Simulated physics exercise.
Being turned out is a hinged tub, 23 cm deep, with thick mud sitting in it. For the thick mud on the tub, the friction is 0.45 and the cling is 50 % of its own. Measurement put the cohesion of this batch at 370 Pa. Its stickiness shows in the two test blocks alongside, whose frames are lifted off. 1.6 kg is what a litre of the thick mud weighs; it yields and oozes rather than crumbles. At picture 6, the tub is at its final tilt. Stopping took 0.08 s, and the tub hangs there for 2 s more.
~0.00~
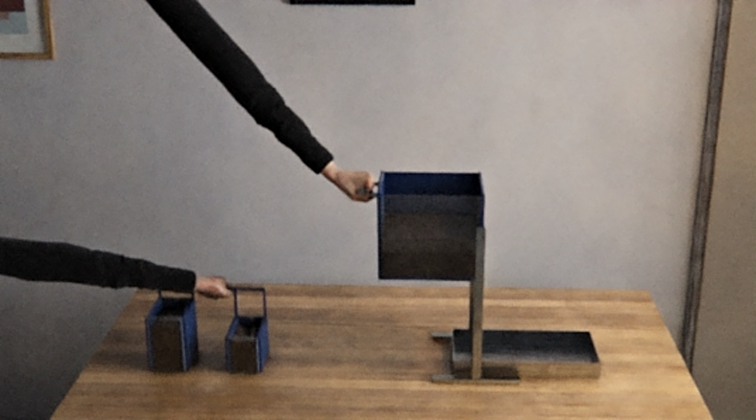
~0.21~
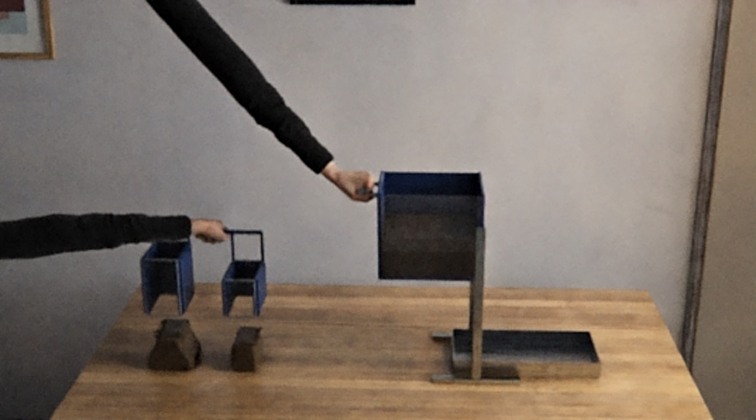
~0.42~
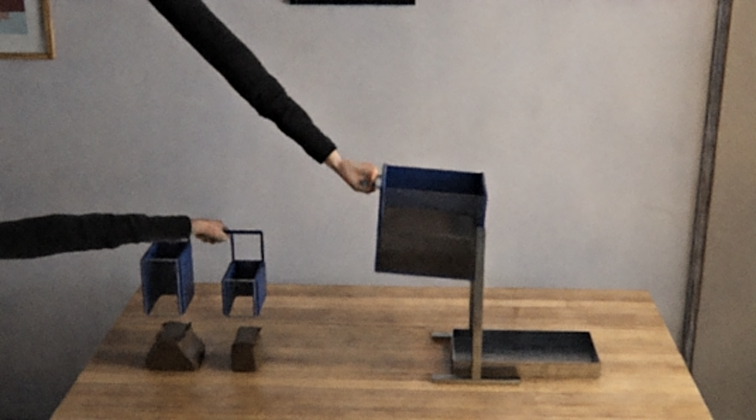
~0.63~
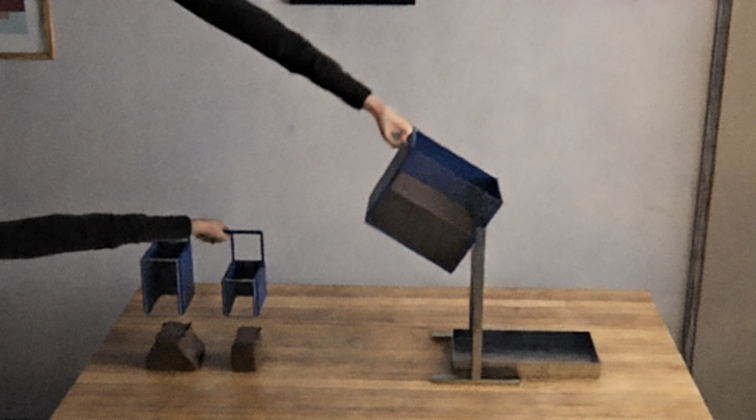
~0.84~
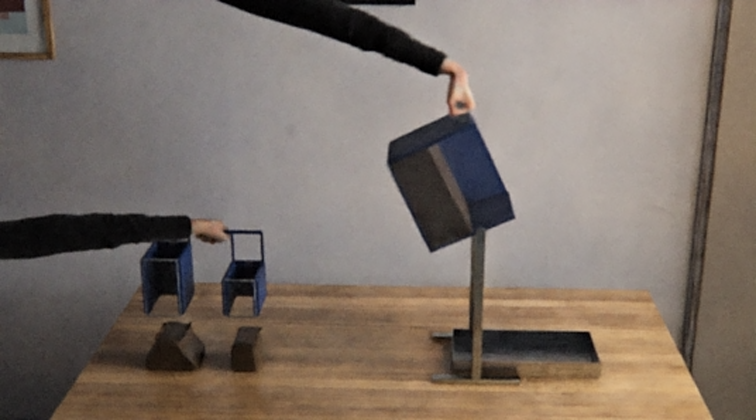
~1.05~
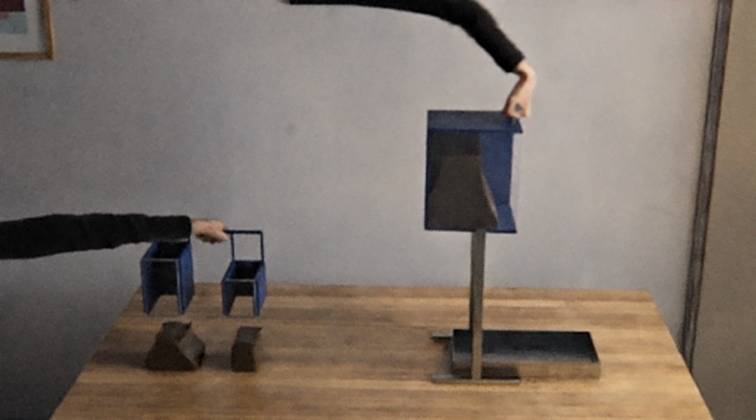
At first, one hand grips a blue tub of dark mud on a stand while another lifts two small open molds off two dark blocks, the left block slumping a little. Then the upper hand swings the tub up and over to the right until it lies on its side, mud still inside.
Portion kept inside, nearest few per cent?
Near 54 %.
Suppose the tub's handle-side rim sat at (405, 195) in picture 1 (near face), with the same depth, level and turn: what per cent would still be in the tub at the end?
Remaining in tub at end: Approx. 75 %.
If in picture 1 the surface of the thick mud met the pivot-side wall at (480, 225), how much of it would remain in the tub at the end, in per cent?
40 %.
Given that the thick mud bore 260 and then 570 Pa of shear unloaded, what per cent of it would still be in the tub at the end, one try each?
45 in a hundred, followed by 60 in a hundred.
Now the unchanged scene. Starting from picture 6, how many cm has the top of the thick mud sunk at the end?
Roughly 12 cm.
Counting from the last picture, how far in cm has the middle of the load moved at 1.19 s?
I'd put the distance at about 7 centimetres.
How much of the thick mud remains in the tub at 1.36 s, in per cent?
About 60 %.
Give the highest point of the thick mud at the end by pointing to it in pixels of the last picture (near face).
Peak location: Approx. (445, 199).
By 1.19 s, the tub is at 91 degrees and holds 90 %.
By 1.36 s, the tub is at 91 degrees and holds 60 %.
By 1.53 s, the tub is at 91 degrees and holds 54 %.
By 1.70 s, the tub is at 91 degrees and holds 54 %.
By 3.05 s, at the end, the tub is at 91 degrees and holds 54 %.
